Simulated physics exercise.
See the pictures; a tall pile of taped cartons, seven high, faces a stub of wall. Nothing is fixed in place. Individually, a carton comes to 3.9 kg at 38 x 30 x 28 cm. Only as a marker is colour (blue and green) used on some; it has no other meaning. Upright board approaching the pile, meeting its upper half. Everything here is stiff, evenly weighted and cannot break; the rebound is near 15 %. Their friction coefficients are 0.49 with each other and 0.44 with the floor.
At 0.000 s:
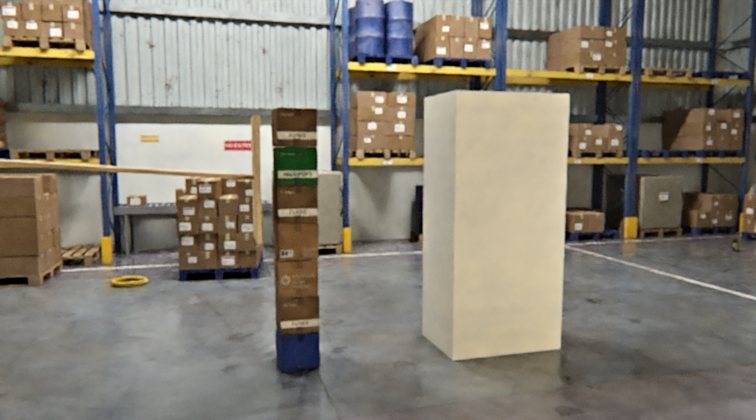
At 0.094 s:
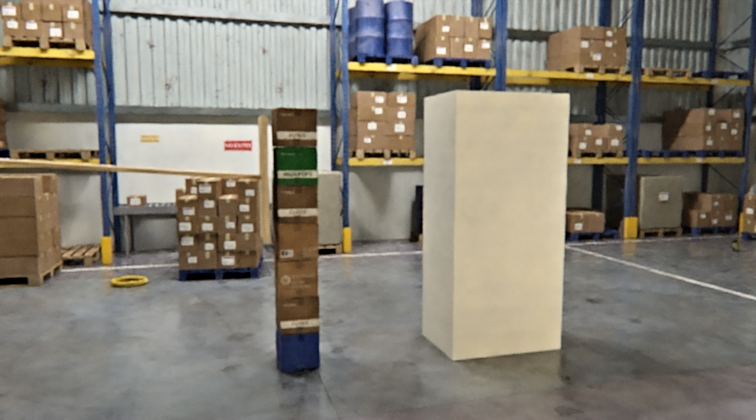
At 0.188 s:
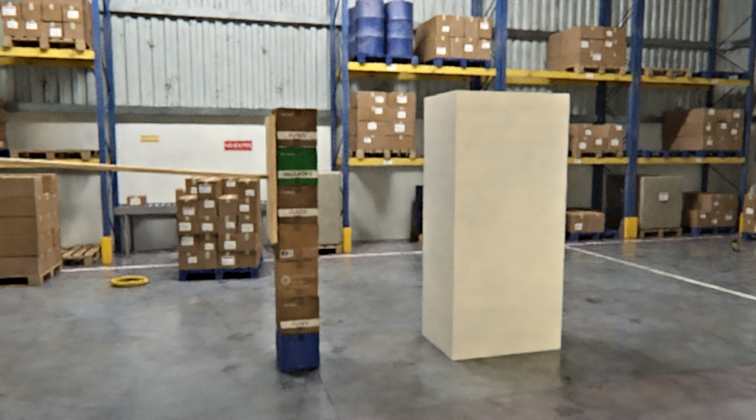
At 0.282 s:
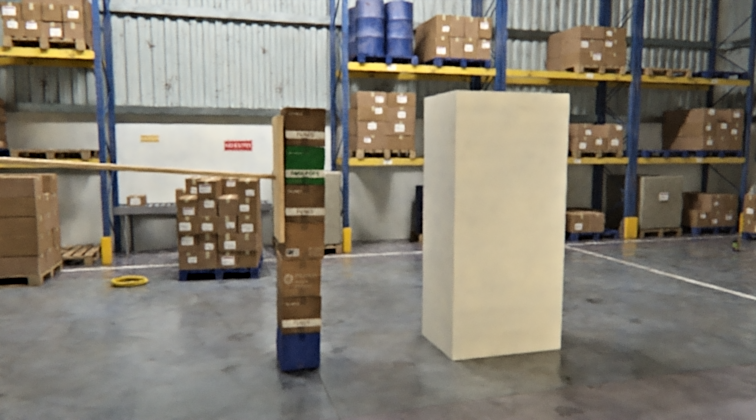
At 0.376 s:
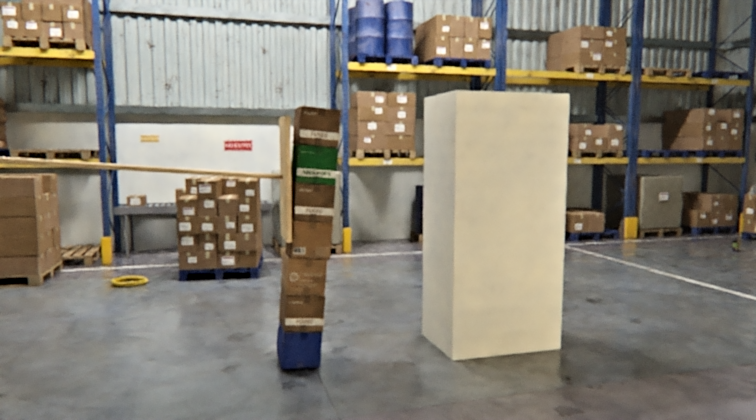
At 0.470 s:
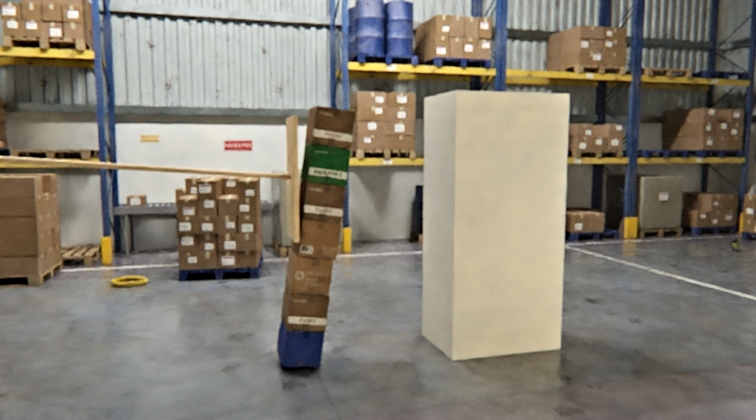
Tall stack of taped cartons standing beside a pale block in a warehouse, then leaning right as a board pushes its upper half.
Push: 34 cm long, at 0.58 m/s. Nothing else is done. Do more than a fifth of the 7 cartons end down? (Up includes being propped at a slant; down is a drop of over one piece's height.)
My guess is a smaller share than a fifth ends down.
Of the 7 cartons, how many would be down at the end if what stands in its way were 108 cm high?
That makes 5 in total.
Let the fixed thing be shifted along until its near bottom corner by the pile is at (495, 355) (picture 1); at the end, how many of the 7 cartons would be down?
My answer would be 5.
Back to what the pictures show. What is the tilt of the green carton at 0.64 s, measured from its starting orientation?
Angle from initial pose, roughly 15 deg - estimate.
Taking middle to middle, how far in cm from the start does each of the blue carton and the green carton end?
The blue one ends 10 cm from its start and the green one 90 cm.
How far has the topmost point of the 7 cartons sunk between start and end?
Roughly 15 centimetres lower at the end.
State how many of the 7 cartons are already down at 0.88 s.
Number at that point: 0 in total.
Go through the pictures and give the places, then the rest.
In the first frame (pixels give the middle of a visible side), board (258, 162) 12 cm short; blue carton (301, 352); green carton (298, 166); none has stirred.
Board (266, 162) 6 cm short; green carton (298, 166), in the second frame.
Board (274, 162) 7 mm short; green carton (298, 166), in the third frame.
Board (281, 162) 48 mm in; green carton (305, 165) 56 mm from its place; movement in 4 of them, in the fourth frame.
Board (289, 162) 10 cm in; green carton (318, 165) 5° from how it stood; blue carton (302, 351) 5° from how it stood; steepest lean 5°, the carton at (320, 127); movement in 7 of them, in the fifth frame.
Board (296, 162) 16 cm in; green carton (329, 165) 8° from how it stood; blue carton (304, 350) 8° from how it stood; steepest lean 8°, the carton at (334, 128); movement in 7 of them, in the sixth frame.
After 0.64 s, none of the 7 cartons down, 7 disturbed; green carton 14° from how it stood; blue carton 14° from how it stood.
After 0.88 s, none of the 7 cartons down, 7 disturbed; green carton 26° from how it stood, 9 cm lower; blue carton 26° from how it stood.
In the end (1.9 s), none of the 7 cartons down, 7 disturbed; green carton 32° from how it stood, 17 cm lower; blue carton 32° from how it stood. That is 0 per cent. From the last view, middles, green carton near (401, 185), blue carton near (309, 336).
